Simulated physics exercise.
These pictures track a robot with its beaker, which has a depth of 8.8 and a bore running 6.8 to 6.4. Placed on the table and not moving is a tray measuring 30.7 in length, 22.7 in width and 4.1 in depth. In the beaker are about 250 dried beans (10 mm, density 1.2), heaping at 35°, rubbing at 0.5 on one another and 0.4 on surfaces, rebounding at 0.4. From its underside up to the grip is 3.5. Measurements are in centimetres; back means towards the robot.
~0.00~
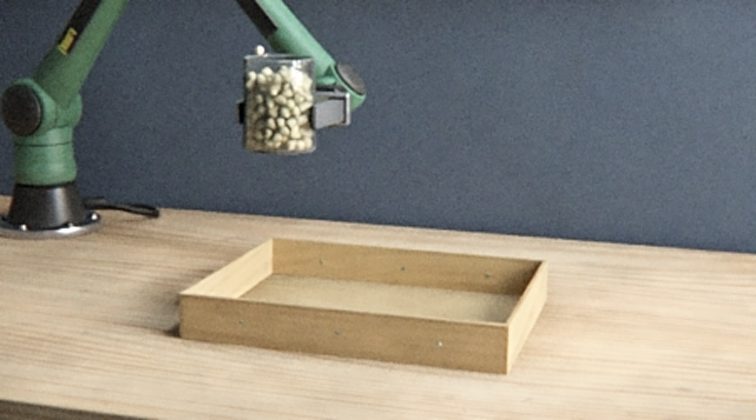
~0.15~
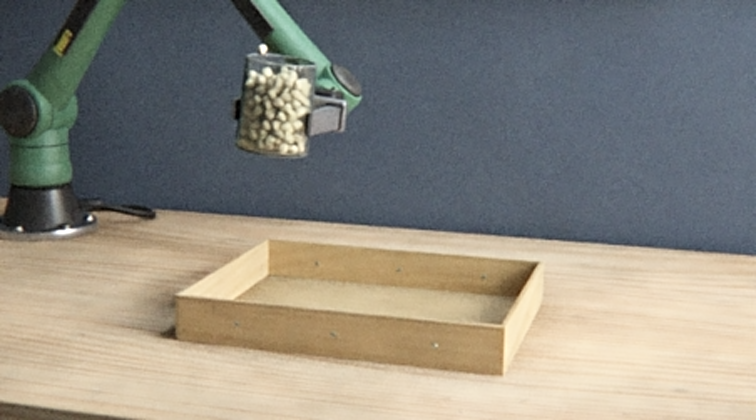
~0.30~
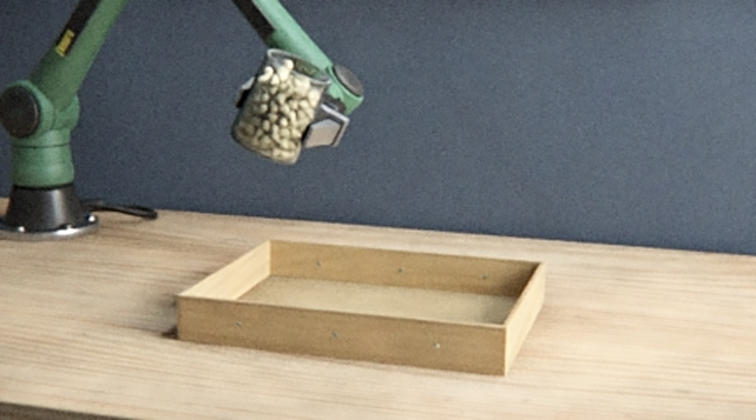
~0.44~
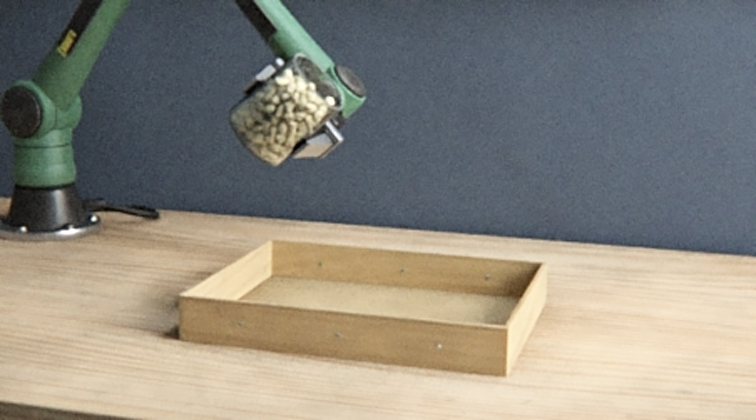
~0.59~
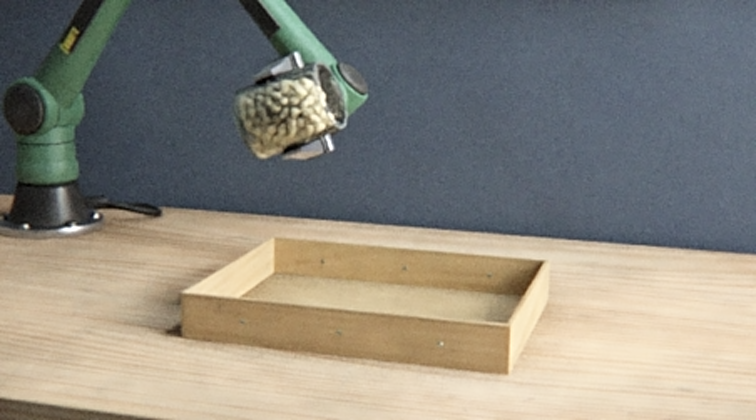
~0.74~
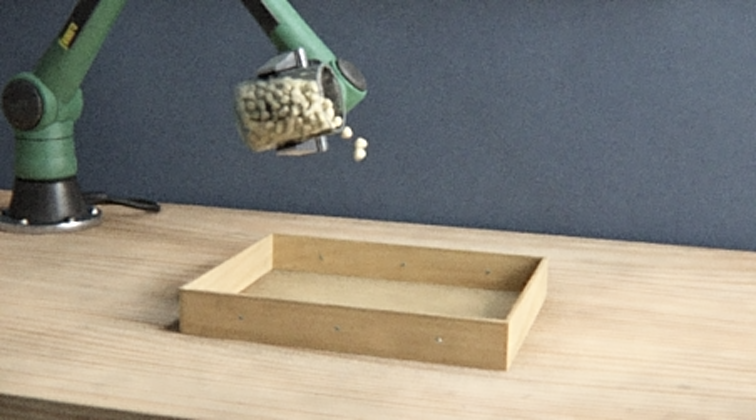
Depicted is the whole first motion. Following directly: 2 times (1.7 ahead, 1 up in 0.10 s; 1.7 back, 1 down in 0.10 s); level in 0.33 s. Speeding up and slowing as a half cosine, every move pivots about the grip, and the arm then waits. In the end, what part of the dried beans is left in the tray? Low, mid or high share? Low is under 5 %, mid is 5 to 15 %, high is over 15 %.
A high share.
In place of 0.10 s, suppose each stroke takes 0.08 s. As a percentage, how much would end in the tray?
That change gives some 35 percent.
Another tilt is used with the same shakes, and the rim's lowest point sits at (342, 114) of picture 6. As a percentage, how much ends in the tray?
Close to 5 in a hundred.
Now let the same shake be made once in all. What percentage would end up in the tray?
In that case some 10 per cent.
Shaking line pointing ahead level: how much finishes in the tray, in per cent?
Roughly 15 per cent.
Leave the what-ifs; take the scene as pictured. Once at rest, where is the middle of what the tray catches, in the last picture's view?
Around (405, 309) in the last view.
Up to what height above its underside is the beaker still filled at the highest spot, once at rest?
Roughly 7.5 cm.
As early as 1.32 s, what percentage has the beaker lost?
I'd say some 20 percent by then.
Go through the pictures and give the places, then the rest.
In the first frame, the beaker middle at (279, 105), level; upper third of the load around (280, 89), from x 250 to 310, top at y 50; 246 in the beaker.
In the second frame, the beaker middle at (276, 106), tilted 7° forward; upper third of the load around (277, 90), from x 245 to 305, top at y 50.
In the third frame, the beaker middle at (281, 108), tilted 26° forward; upper third of the load around (282, 93), from x 240 to 315, top at y 65.
In the fourth frame, the beaker middle at (285, 110), tilted 49° forward; upper third of the load around (285, 97), from x 240 to 330, top at y 75.
In the fifth frame, the beaker middle at (289, 110), tilted 68° forward; upper third of the load around (285, 96), from x 245 to 330, top at y 80.
In the sixth frame, the beaker middle at (289, 108), tilted 75° forward; upper third of the load around (280, 95), from x 245 to 360, top at y 80; 243 in the beaker, 3 in flight or on a rim.
After 1.03 s, tilted 75° forward, highest piece 23 above the table; 229 in the beaker, 12 in the tray, 5 in flight or on a rim.
After 1.32 s, tilted 31° forward, highest piece 24 above the table; 195 in the beaker, 49 in the tray, 2 in flight or on a rim.
After 1.67 s, level, highest piece 24 above the table; 195 in the beaker, 51 in the tray.
After 2.72 s, level, highest piece 24 above the table; 195 in the beaker, 51 in the tray.
In the end, 195 in the beaker, 51 in the tray. That is 21 % in the tray.
